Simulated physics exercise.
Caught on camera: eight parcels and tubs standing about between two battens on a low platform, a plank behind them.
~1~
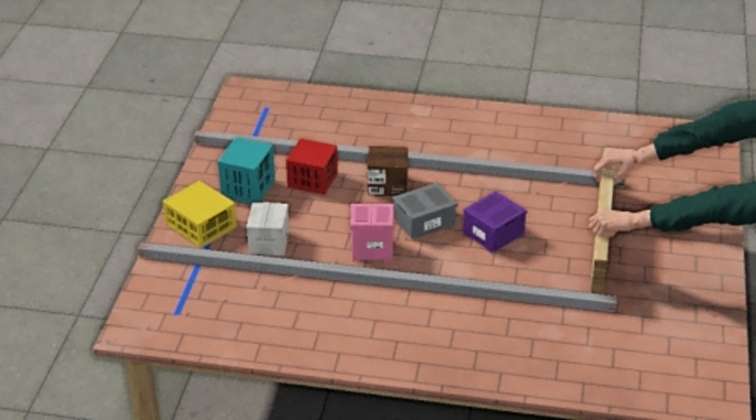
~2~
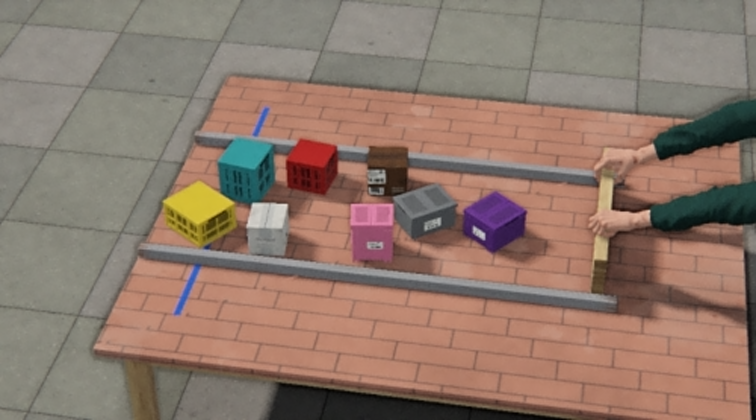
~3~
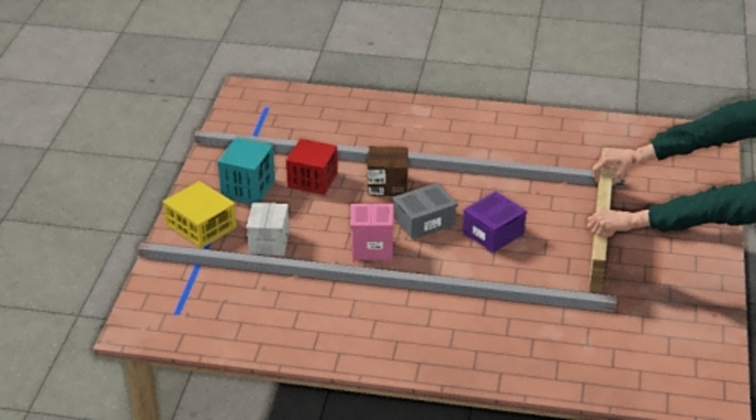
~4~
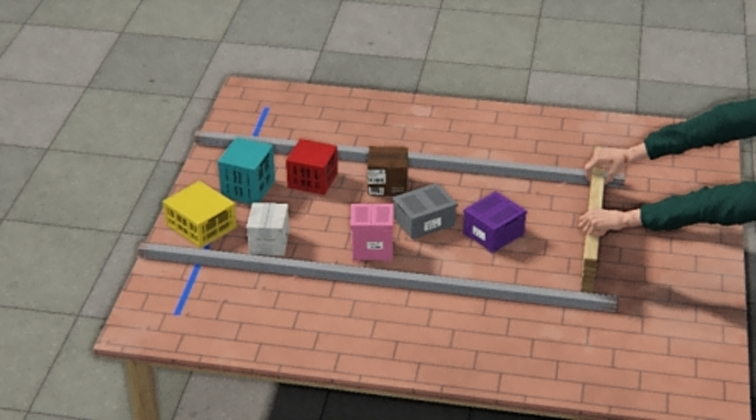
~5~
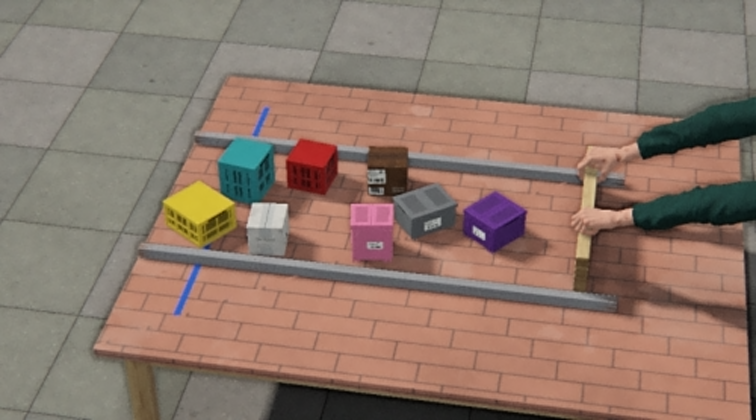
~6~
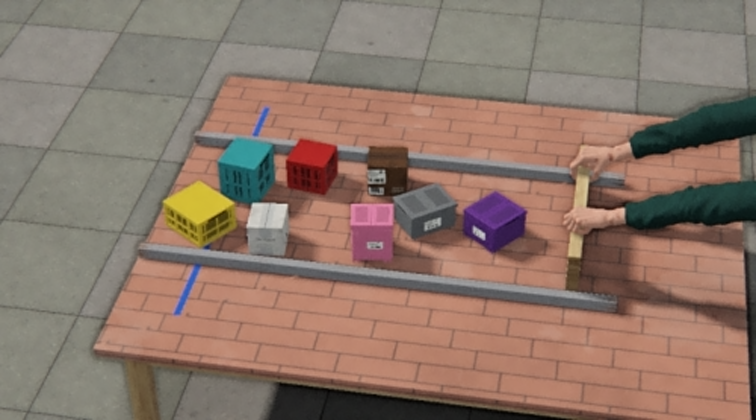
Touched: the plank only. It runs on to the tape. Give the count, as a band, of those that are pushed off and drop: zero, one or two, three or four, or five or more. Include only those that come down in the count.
Only three or four are pushed off.
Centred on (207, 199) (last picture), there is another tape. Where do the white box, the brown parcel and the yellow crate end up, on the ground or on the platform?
Lab note: White box comes off; brown parcel is safe; yellow crate comes off.
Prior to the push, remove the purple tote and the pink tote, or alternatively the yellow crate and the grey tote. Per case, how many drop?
3, then 2.
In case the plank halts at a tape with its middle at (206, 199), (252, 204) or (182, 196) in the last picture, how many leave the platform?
In order: 5, 2 and 8.
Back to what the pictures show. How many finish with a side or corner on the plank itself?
It's 3 of them.
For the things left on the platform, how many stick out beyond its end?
2 overhanging.
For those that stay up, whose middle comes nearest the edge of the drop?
It's the white box.
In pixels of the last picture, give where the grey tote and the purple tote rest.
Roughly at (185, 175) and at (198, 203), in that order.
Soon after, none off yet; yellow crate at rest near (200, 214); turquoise crate at rest near (247, 171); white box at rest near (268, 229).
In the end, the number that fall off is three or four; gone, red crate, turquoise crate and yellow crate.
